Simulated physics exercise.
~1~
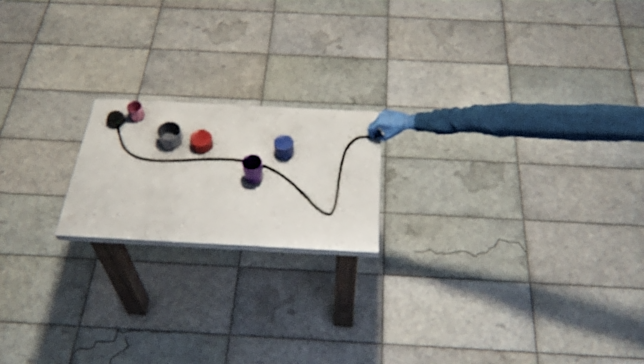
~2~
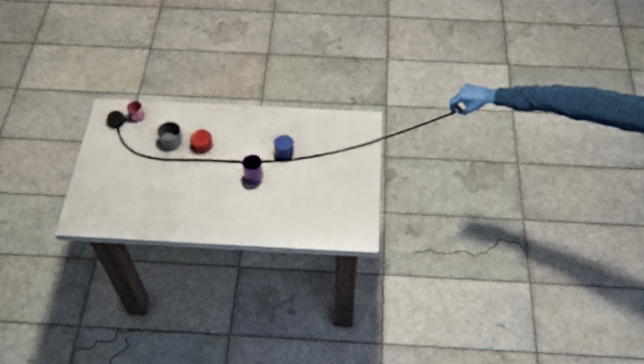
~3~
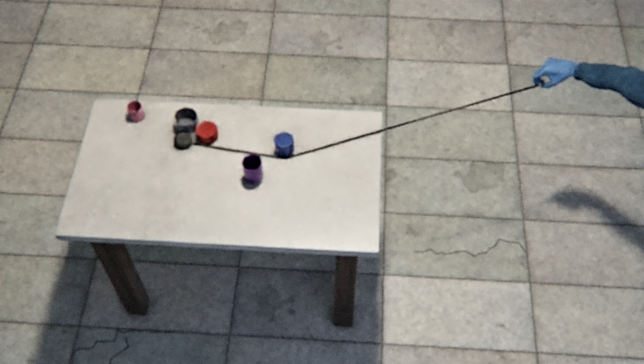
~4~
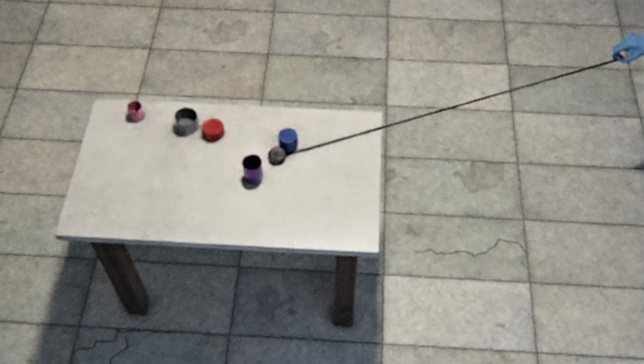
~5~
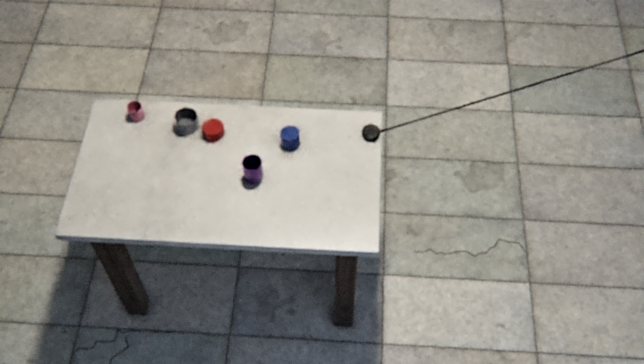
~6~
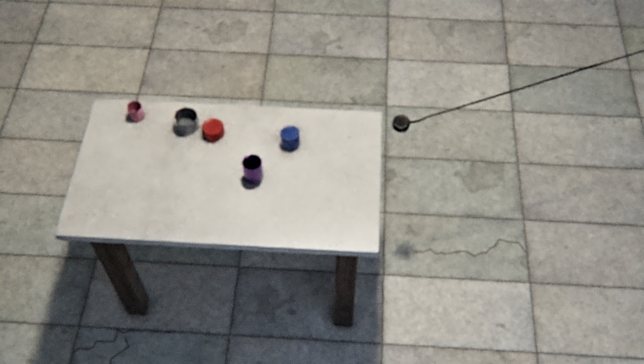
A pale table with dark legs stands on a grey tiled floor, seen from above and to one side. Along its top sit a pink cup, a grey mug, a red tub, a purple mug and a blue tub, with a small black reel at the left trailing a looped dark cord. A blue-gloved hand at the right draws the cord taut. The reel slides rightward, nudging the grey mug and red tub, then slightly shifts the blue tub. It passes the right edge and hangs clear on the cord, while the other items stay on the table.
